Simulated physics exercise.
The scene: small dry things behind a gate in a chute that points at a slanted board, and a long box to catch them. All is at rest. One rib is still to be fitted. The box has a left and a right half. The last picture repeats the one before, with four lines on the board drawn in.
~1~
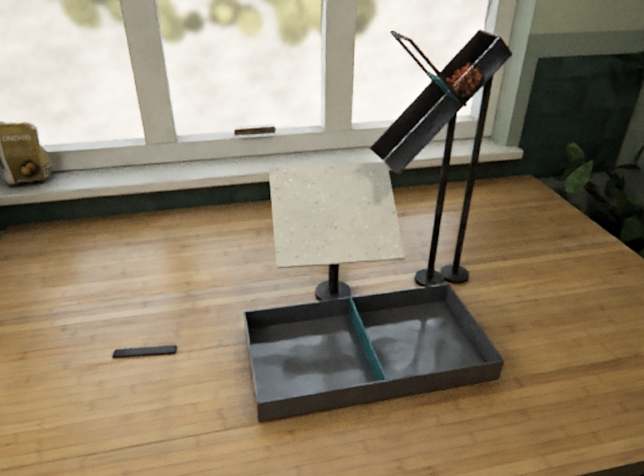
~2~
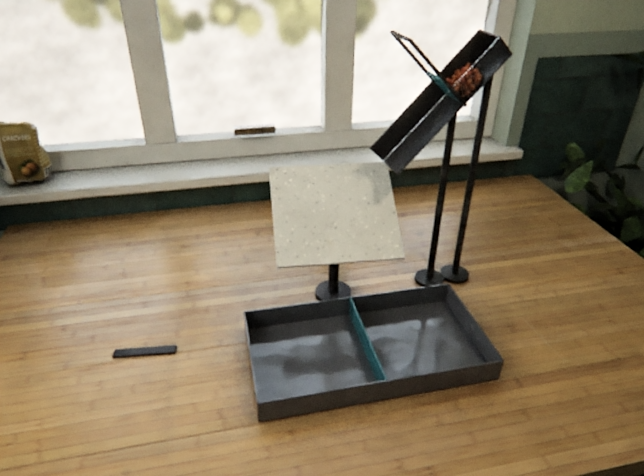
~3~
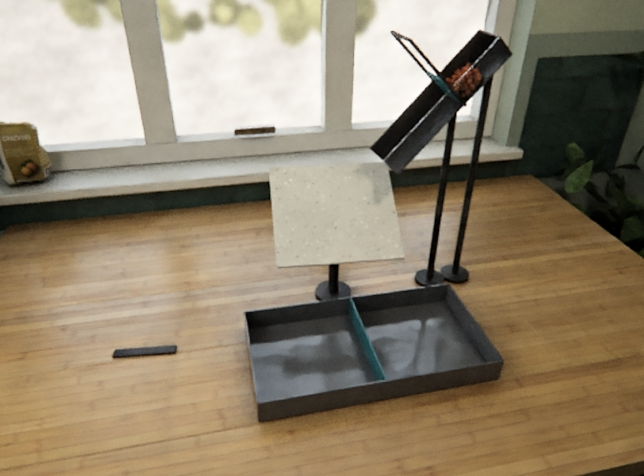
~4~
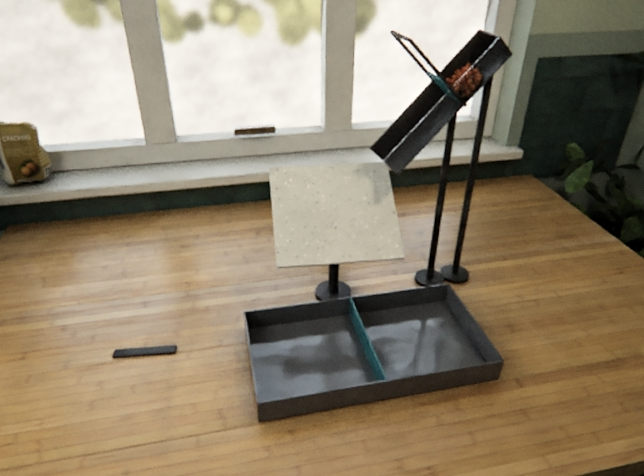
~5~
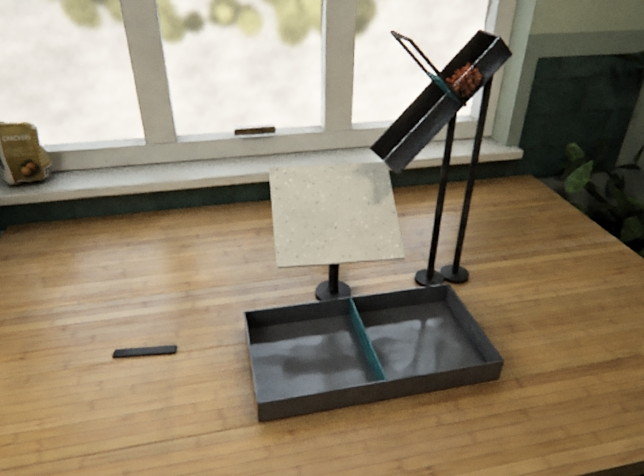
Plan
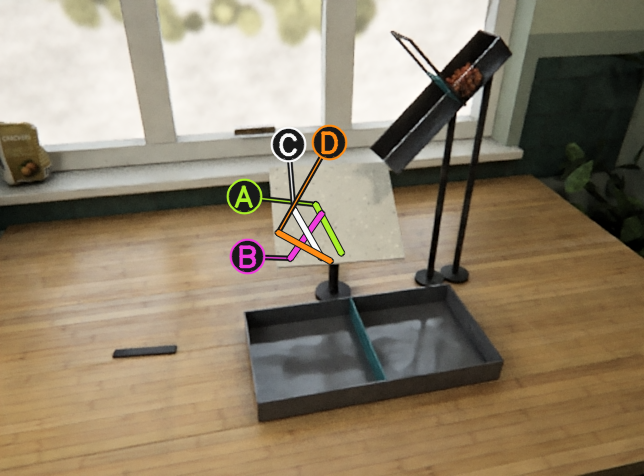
A divided grey box sits below a slanted board and a raised chute, all motionless.
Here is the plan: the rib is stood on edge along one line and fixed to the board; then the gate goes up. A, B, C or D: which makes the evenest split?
Go for A.
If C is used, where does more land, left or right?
More lands on the left.
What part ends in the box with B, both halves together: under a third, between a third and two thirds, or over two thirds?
Over two thirds.
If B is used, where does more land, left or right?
The left half.
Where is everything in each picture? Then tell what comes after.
In the first picture, load behind the gate near (459, 82), clay pellets; lip of the chute near (390, 168), sloping fairly steeply.
In the second picture, middle of the board near (335, 211), tilted fairly steeply; middle of its low edge near (342, 263); of its high edge near (329, 164).
In the third picture, front corners of the box near (258, 403) and (503, 360); front end of its middle wall near (387, 380); gate still shut near (438, 79).
In the fourth picture, middle of the load near (459, 82); lip near (390, 168).
In the fifth picture, middle of the load near (459, 82); lip near (390, 168).
On the marked copy, line A from (315, 204) to (341, 253); line B from (321, 213) to (290, 258); line C from (293, 209) to (321, 257); line D from (278, 232) to (330, 261).
With A, of what is caught, close to half in the left half, close to half in the right.
With B, of what is caught, all but a few in the left half, a small share in the right.
With C, of what is caught, the bulk in the left half, a small share in the right.
With D, of what is caught, the bulk in the left half, a small share in the right.
